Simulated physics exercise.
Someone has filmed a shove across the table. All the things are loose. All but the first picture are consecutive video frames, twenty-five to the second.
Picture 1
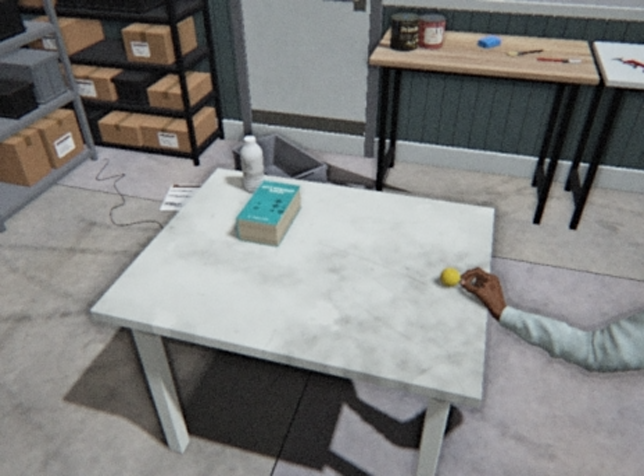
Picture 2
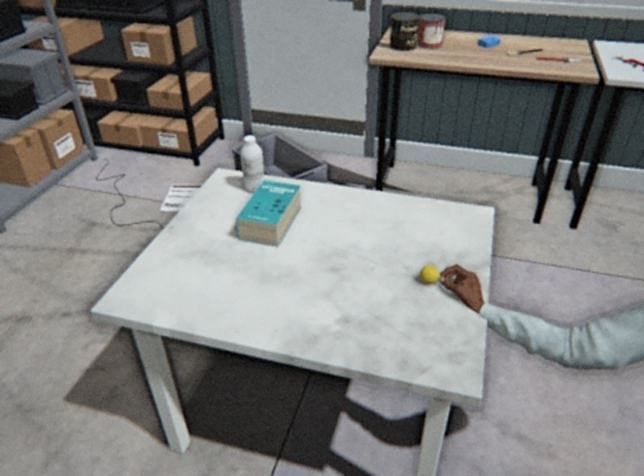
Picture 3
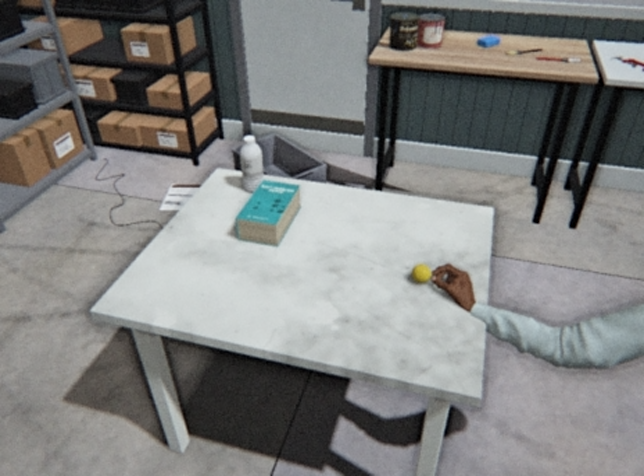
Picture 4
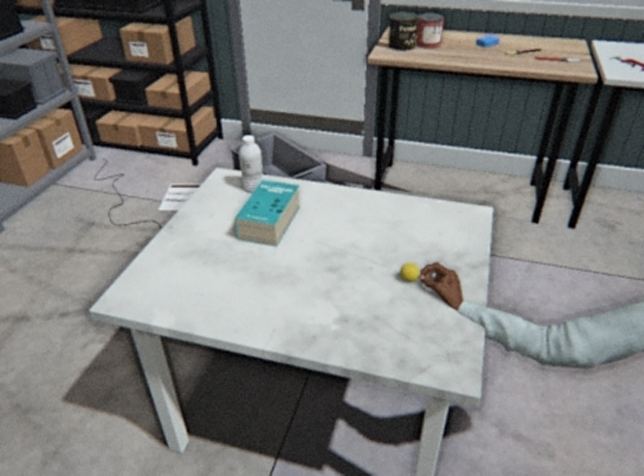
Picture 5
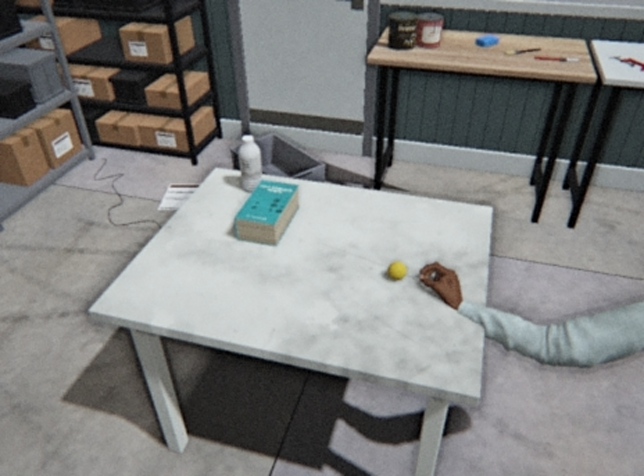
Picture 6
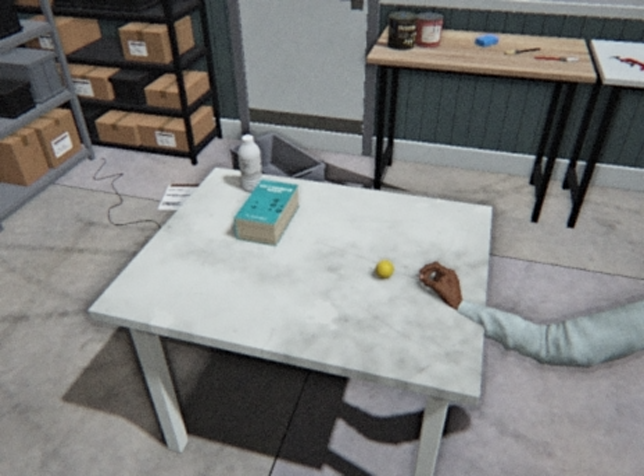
A yellow lemon slides leftward a short way across a white marbled table, pushed by the fingers of a hand in a pale sleeve reaching in from the right, then rolls on alone as the hand stays behind. A teal book and a white bottle rest motionless near the table's far left corner. The steady, raised view shows a storage room with boxes on shelves and a wooden bench holding cans behind.
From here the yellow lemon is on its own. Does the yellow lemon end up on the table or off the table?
The yellow lemon drops to the floor.
Then, 0.50 s after the last picture, yellow lemon rolled well along near (248, 255).
Then, 1.10 s after the last picture, yellow lemon now off the table.
By the end, off the table, yellow lemon.
